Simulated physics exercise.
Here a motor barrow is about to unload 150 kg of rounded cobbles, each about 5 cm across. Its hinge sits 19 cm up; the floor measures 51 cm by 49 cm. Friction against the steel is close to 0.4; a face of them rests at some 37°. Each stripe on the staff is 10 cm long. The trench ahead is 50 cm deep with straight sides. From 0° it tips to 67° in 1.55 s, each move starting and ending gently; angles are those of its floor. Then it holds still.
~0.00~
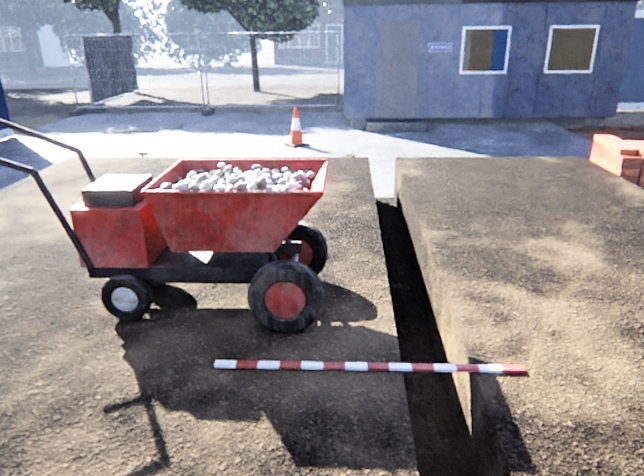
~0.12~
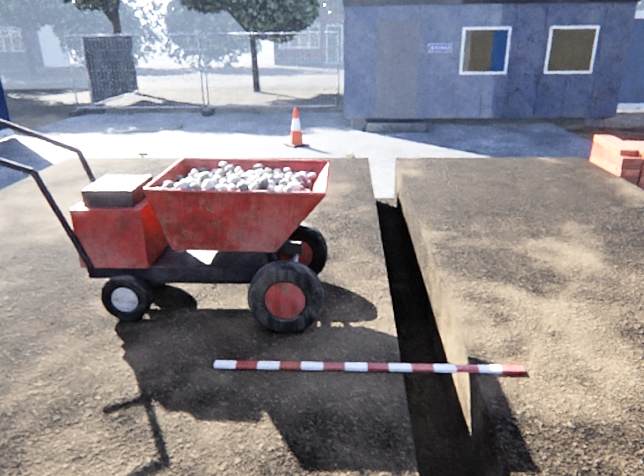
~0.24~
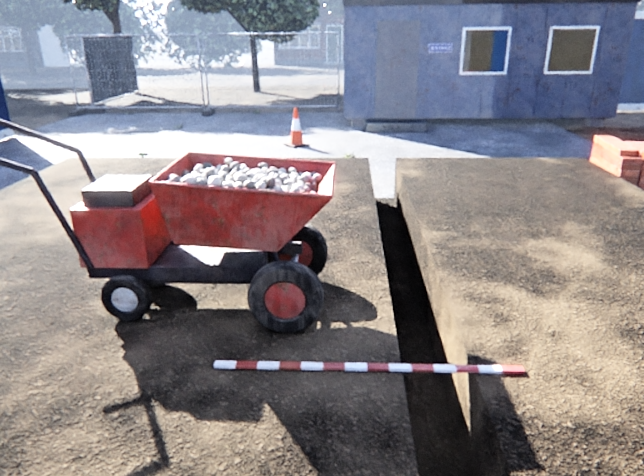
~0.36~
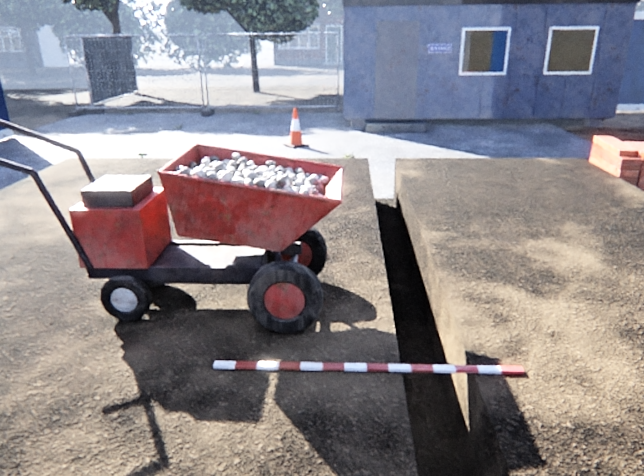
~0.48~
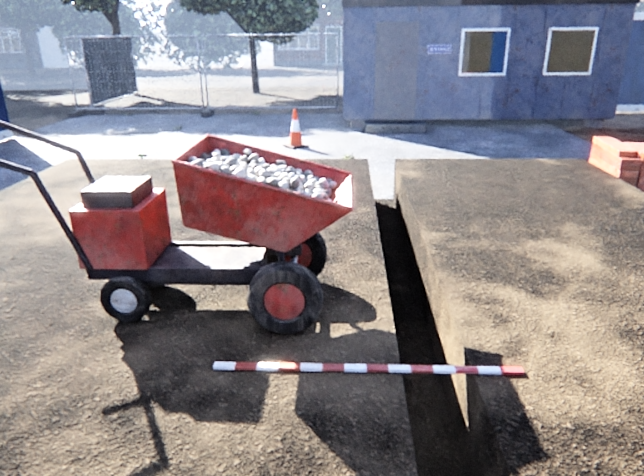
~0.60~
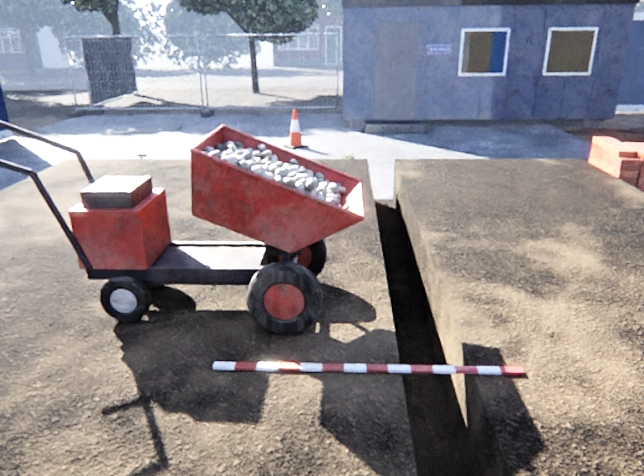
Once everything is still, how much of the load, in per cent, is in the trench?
Roughly 87 per cent ends in the trench.
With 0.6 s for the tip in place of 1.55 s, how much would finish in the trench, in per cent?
It would be near 60 per cent.
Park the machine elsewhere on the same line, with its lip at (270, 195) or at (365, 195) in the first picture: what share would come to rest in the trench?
About 75 and 45 per cent.
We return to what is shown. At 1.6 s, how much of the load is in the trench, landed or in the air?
Some 30 per cent.
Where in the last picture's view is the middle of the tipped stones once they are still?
Near (423, 362).
After 1.2 s the floor is at 56°; 99 % in the skip, 1 % in the trench; the foremost stones are at (405, 263).
After 1.6 s the floor is at 67°; 64 % in the skip, 31 % in the trench, 5 % past the trench; the foremost stones are at (482, 309).
After 2.0 s the floor is at 67°; 36 % in the skip, 52 % in the trench, 12 % past the trench; the foremost stones are at (532, 298).
After 4.0 s the floor is at 67°; 0 % in the skip, 87 % in the trench, 13 % past the trench; the foremost stones are at (556, 286).
